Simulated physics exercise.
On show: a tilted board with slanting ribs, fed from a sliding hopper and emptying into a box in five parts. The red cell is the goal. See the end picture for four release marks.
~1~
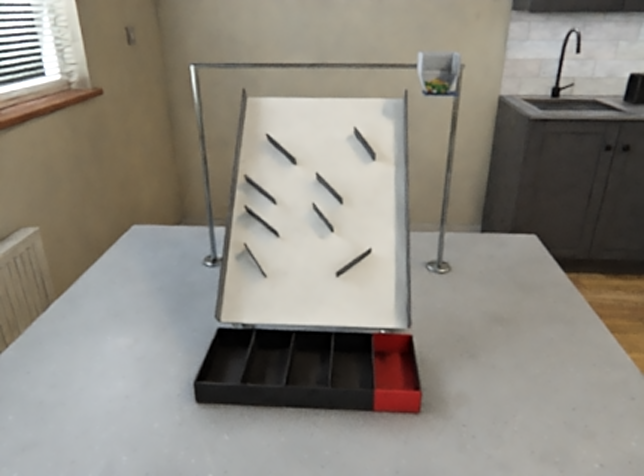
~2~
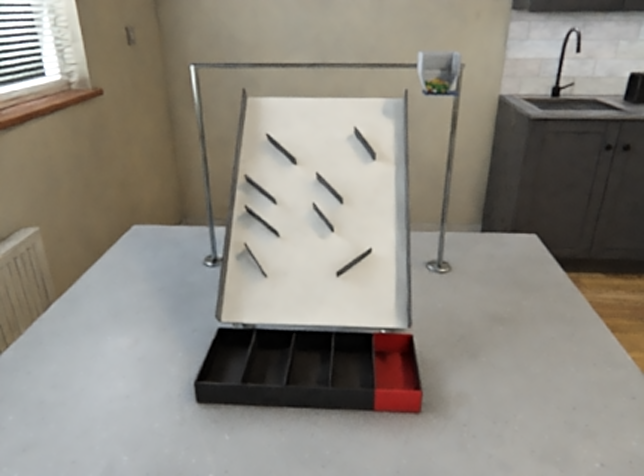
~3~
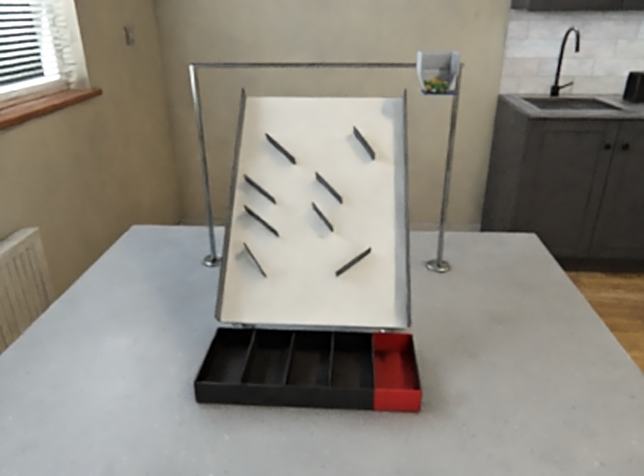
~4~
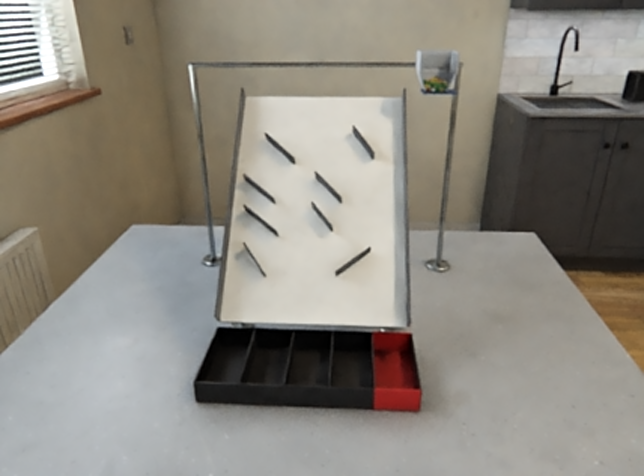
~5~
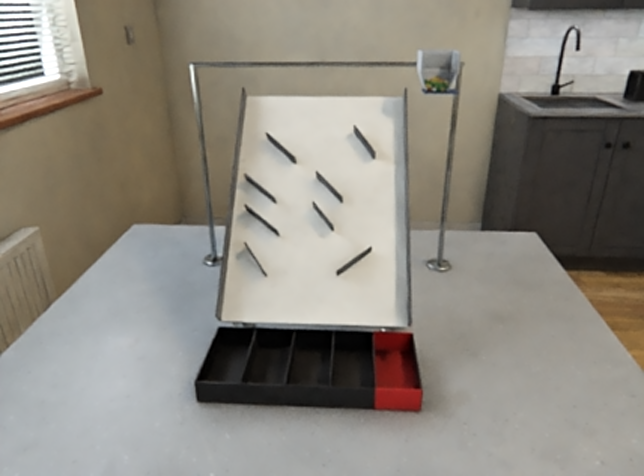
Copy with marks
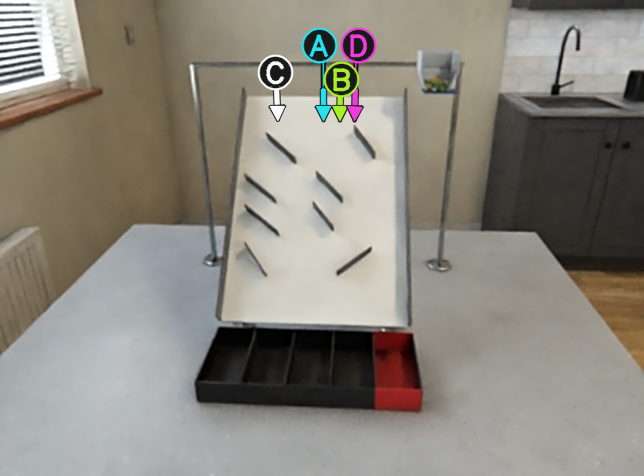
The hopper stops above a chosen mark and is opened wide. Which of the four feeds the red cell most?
D works best here.
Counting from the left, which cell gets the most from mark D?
It is the fifth one.
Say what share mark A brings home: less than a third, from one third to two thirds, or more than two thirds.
Less than a third.
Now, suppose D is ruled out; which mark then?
It is B.
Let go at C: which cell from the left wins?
The third.
On the marked copy, mark A meets the board at (323, 115); mark B meets the board at (340, 115); mark C meets the board at (277, 115); mark D meets the board at (354, 115).
If A is chosen, about a tenth in the red cell, roughly a quarter in other cells, roughly two thirds outside the box.
If B is chosen, roughly a third in the red cell, roughly a third in other cells, roughly a third outside the box.
If C is chosen, about a tenth in the red cell, roughly half in other cells, roughly a third outside the box.
If D is chosen, roughly half in the red cell, about a tenth in other cells, roughly a third outside the box.
